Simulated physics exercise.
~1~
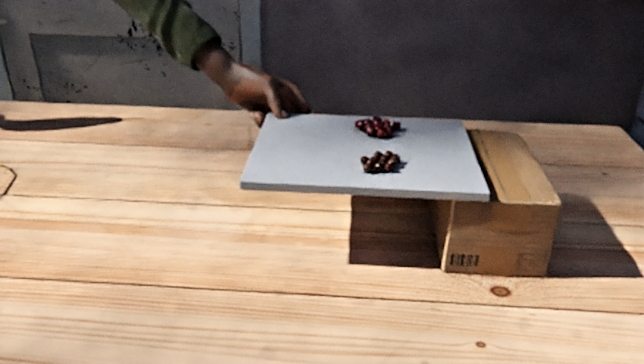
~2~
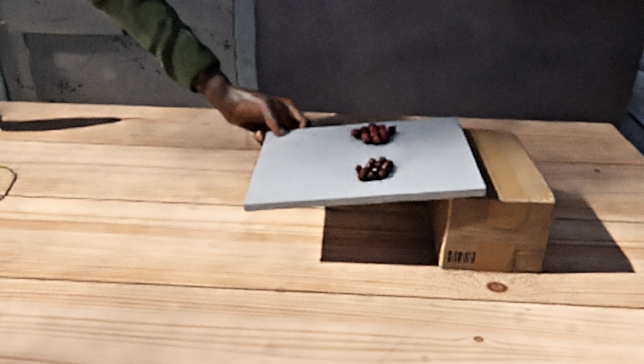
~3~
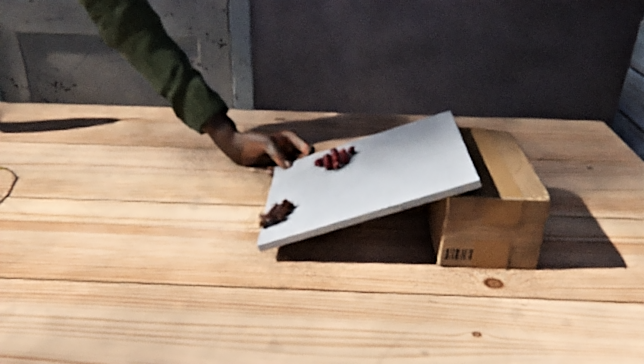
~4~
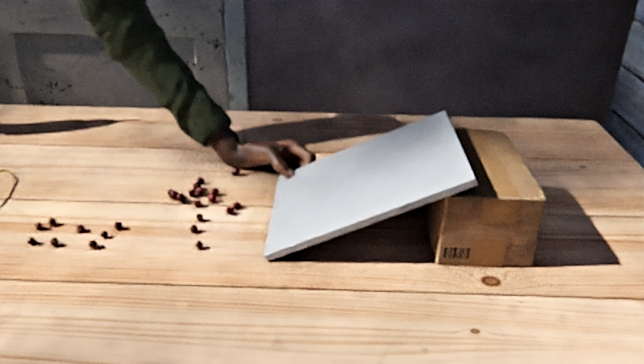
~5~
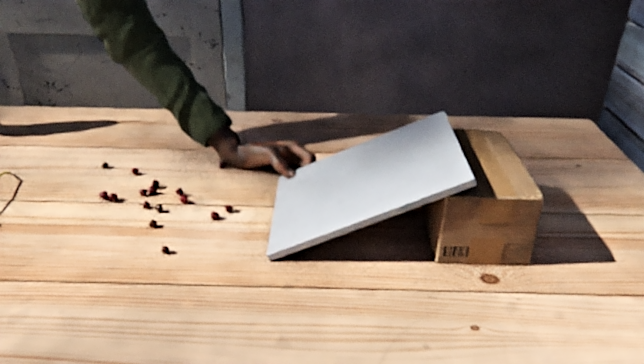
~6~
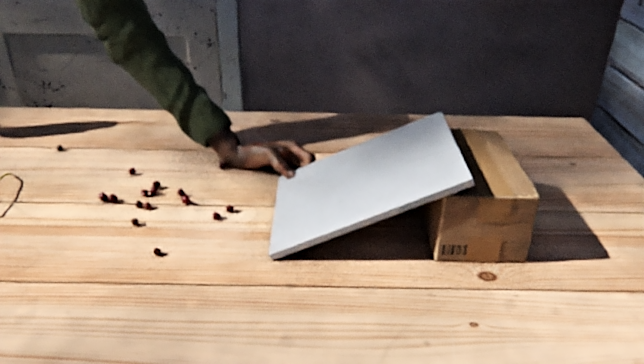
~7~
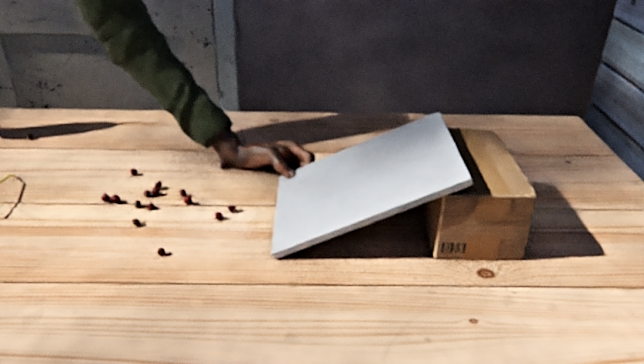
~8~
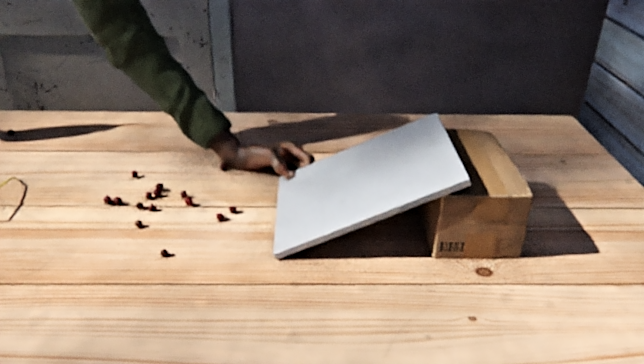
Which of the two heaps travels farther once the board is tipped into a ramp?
The heap nearer the viewer goes farther, running out to the left across the wooden table beyond the far one.
